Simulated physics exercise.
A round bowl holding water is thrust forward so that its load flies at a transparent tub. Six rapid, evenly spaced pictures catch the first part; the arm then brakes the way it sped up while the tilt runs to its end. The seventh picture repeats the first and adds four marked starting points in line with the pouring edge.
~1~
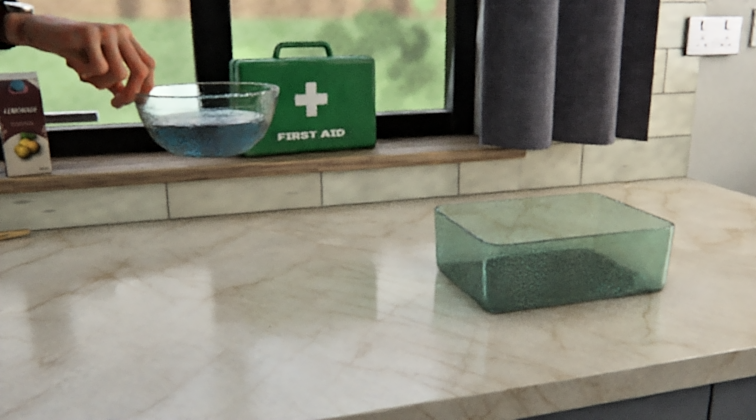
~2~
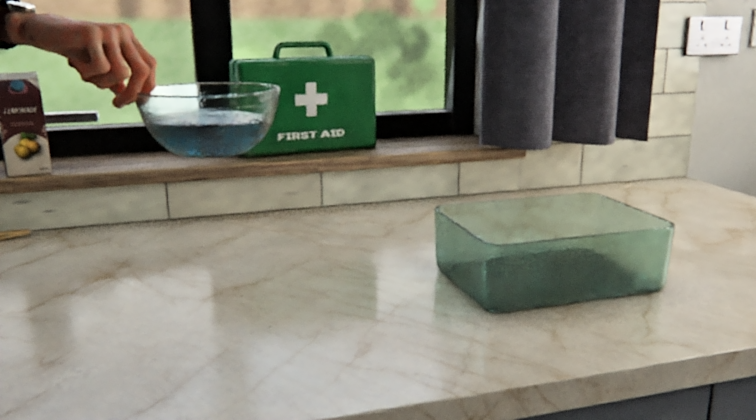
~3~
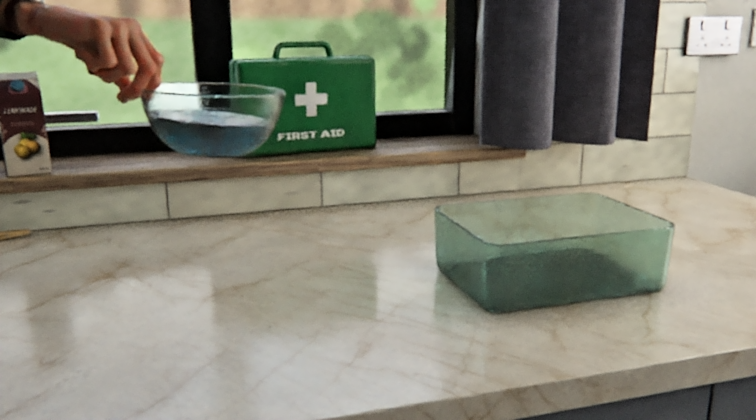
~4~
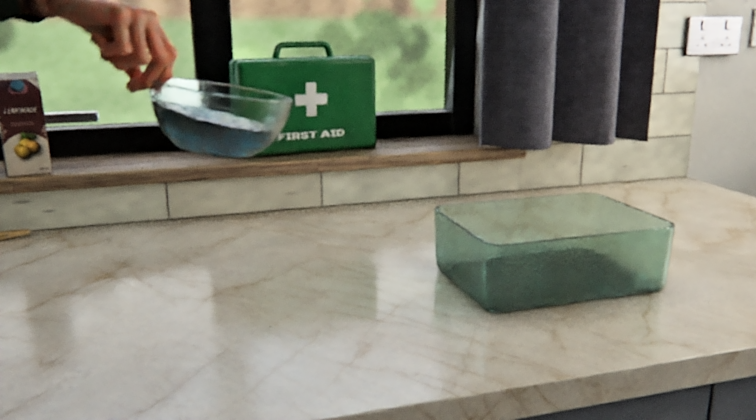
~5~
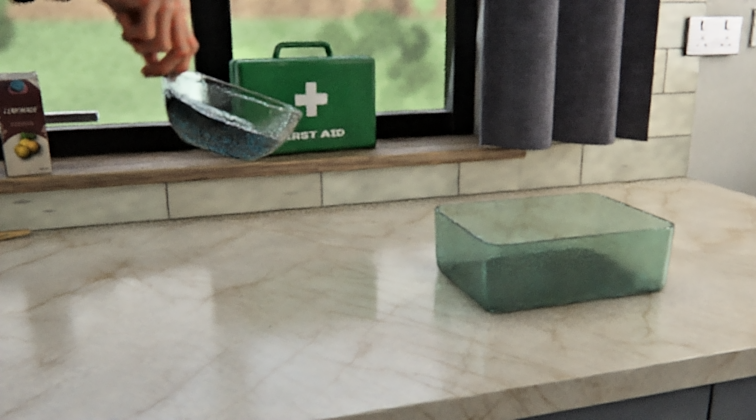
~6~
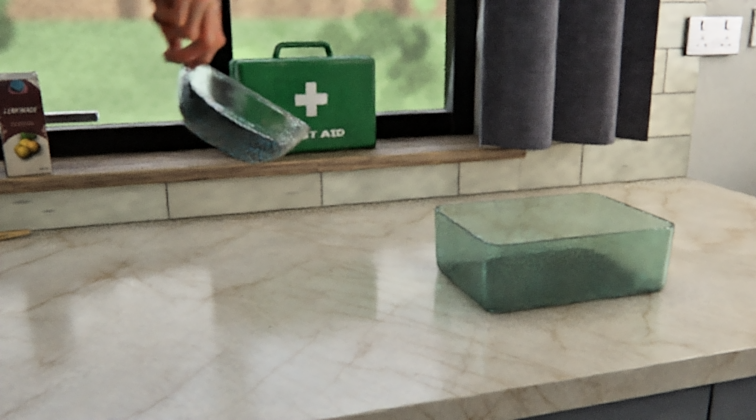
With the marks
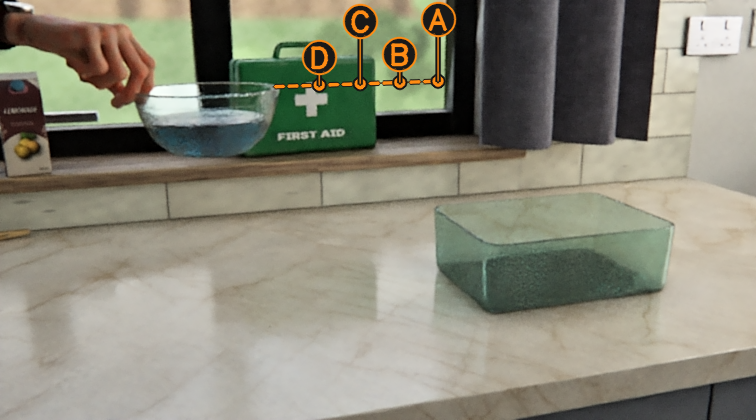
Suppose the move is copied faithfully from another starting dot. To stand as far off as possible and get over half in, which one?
D.
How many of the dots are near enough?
All of the four.
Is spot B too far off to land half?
No, that is safe.
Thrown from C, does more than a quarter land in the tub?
Yes, clearly.
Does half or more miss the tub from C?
No, that is safe.
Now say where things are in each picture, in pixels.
The first frame shows upright, lip at (275, 86); tub from (482, 312) to (662, 287); nothing has left yet.
The second frame shows upright, lip at (276, 86); nothing has left yet.
The third frame shows tipped about 4°, lip at (281, 90); nothing has left yet.
The fourth frame shows tipped about 10°, lip at (290, 98); nothing has left yet.
The fifth frame shows tipped about 20°, lip at (299, 110); nothing has left yet.
The sixth frame shows tipped about 33°, lip at (307, 125); nothing has left yet.
In orange, A at (438, 81); B at (399, 82); C at (360, 83); D at (319, 85).
If A is chosen, about 80 % lands in the tub, 6 % falls short and 14 % goes beside or beyond.
If B is chosen, about 75 % lands in the tub, 4 % falls short and 22 % goes beside or beyond.
If C is chosen, about 79 % lands in the tub, 5 % falls short and 16 % goes beside or beyond.
If D is chosen, about 70 % lands in the tub, 22 % falls short and 8 % goes beside or beyond.
